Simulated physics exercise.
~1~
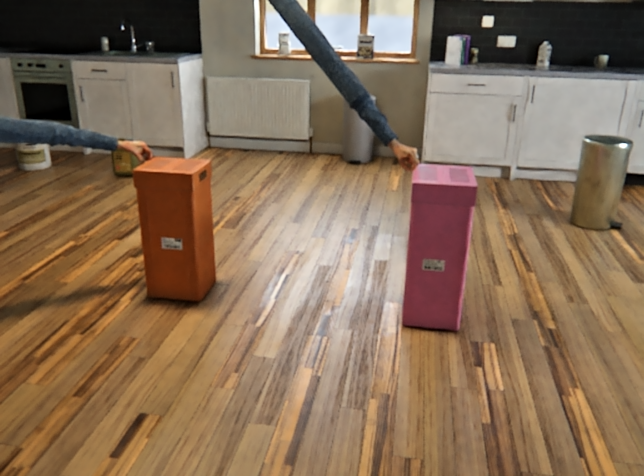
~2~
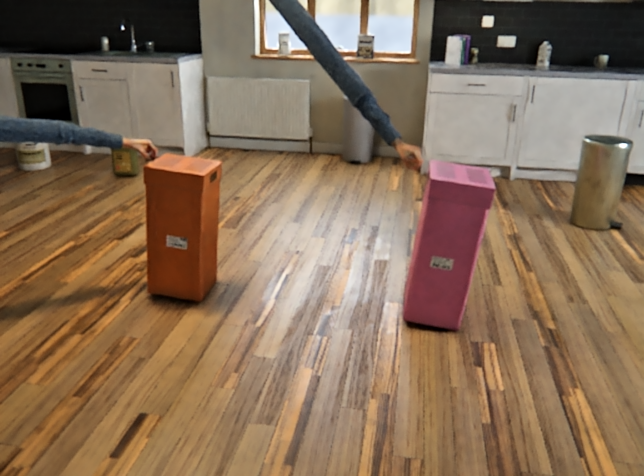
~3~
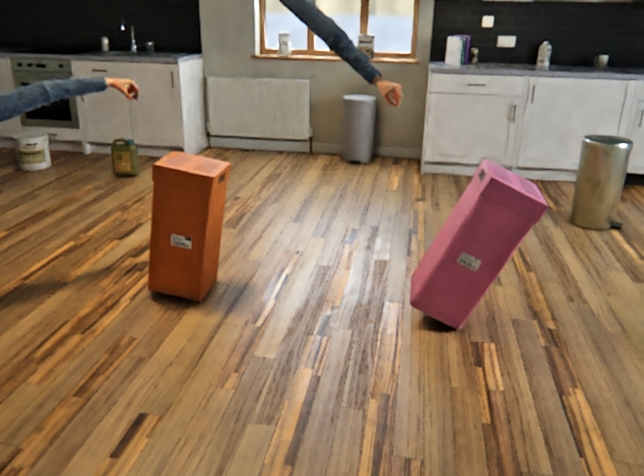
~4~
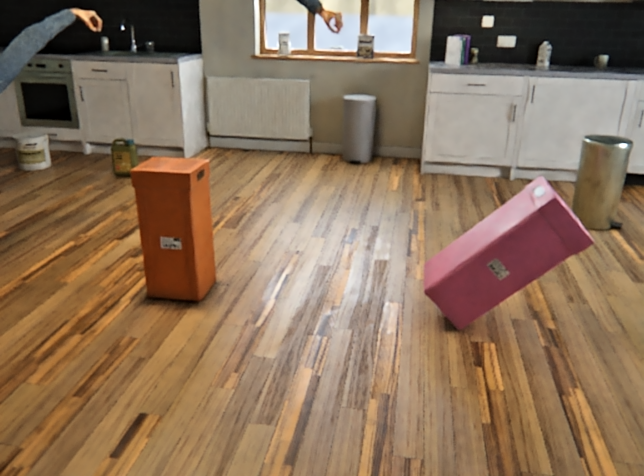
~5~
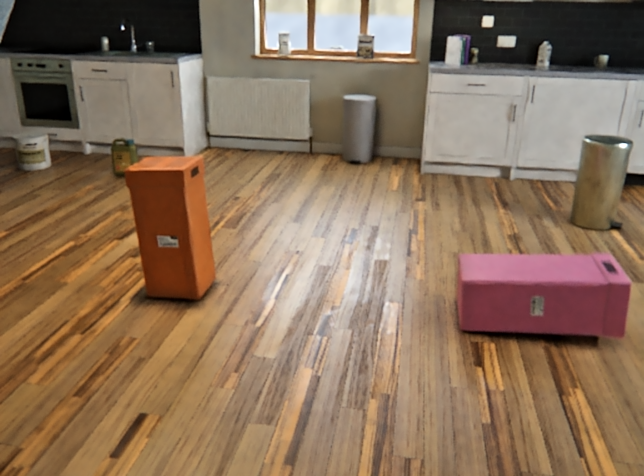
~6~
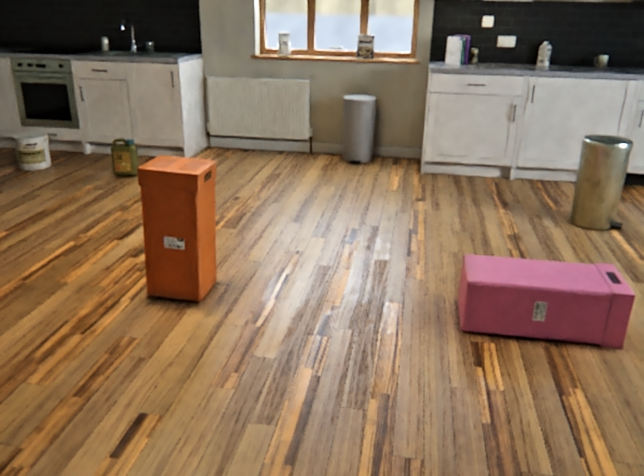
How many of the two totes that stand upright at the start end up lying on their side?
One of them does. The pink tote ends up on its side, while the orange tote stays standing.
In the video, two hands tip an orange tote and a pink tote to the right on a wooden kitchen floor and let go; the orange one rocks and settles upright, while the pink one topples onto its side.
